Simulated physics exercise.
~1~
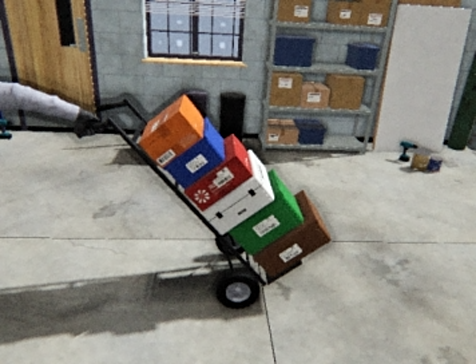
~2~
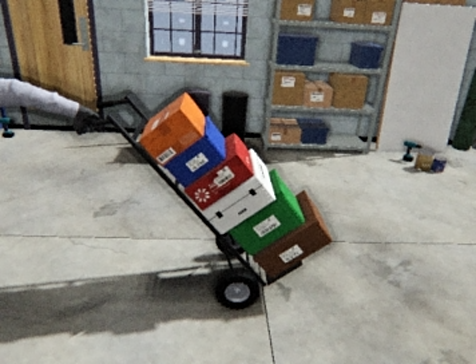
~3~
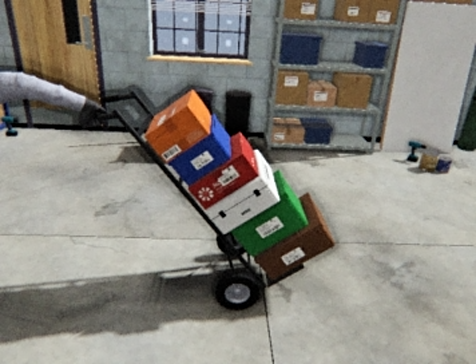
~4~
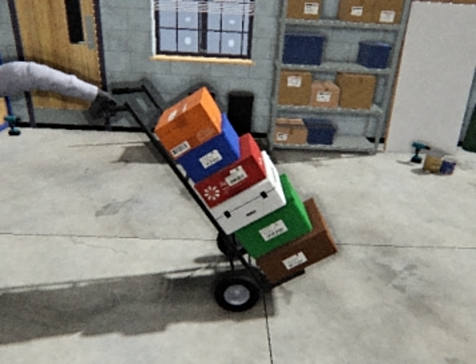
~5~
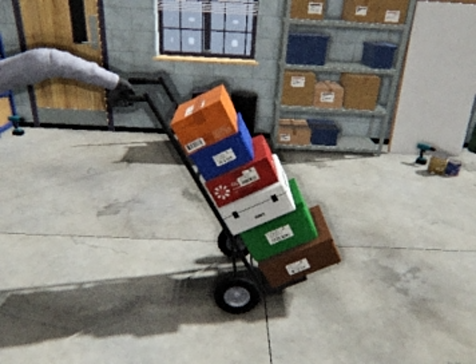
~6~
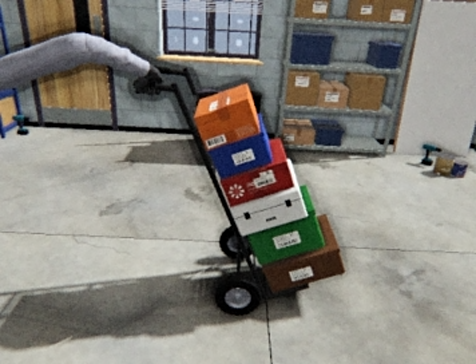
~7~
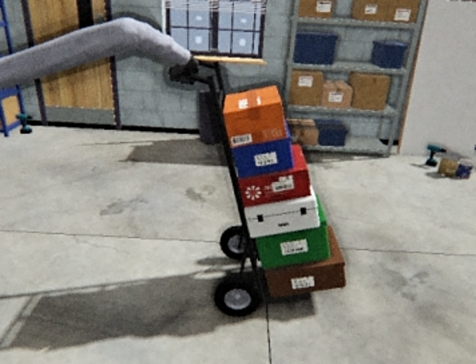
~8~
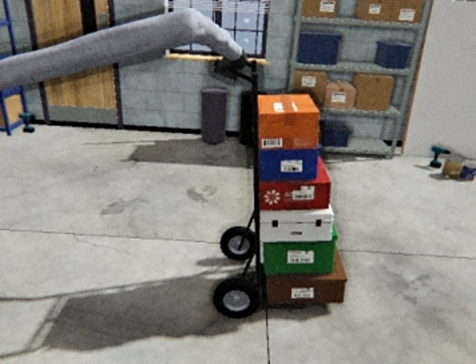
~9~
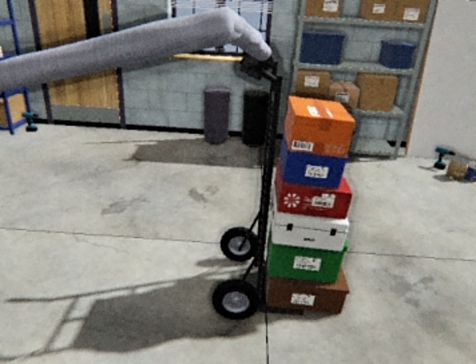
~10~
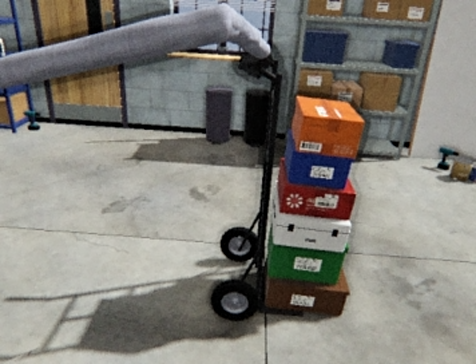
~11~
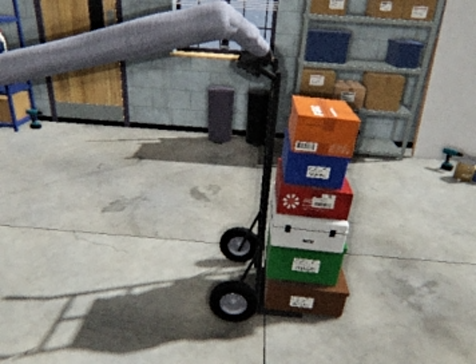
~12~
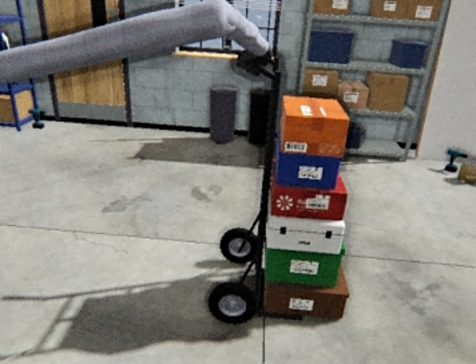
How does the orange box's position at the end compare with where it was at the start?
It began tilted toward the left side of the view and ended well to the right at about the same height, sitting level on top of the upright stack.
A hand truck stacked with six colorful boxes swung from a deep backward lean to upright as a gray-sleeved arm held its handle. The upper boxes tipped slightly away, then settled back, leaving the whole stack standing on the truck.
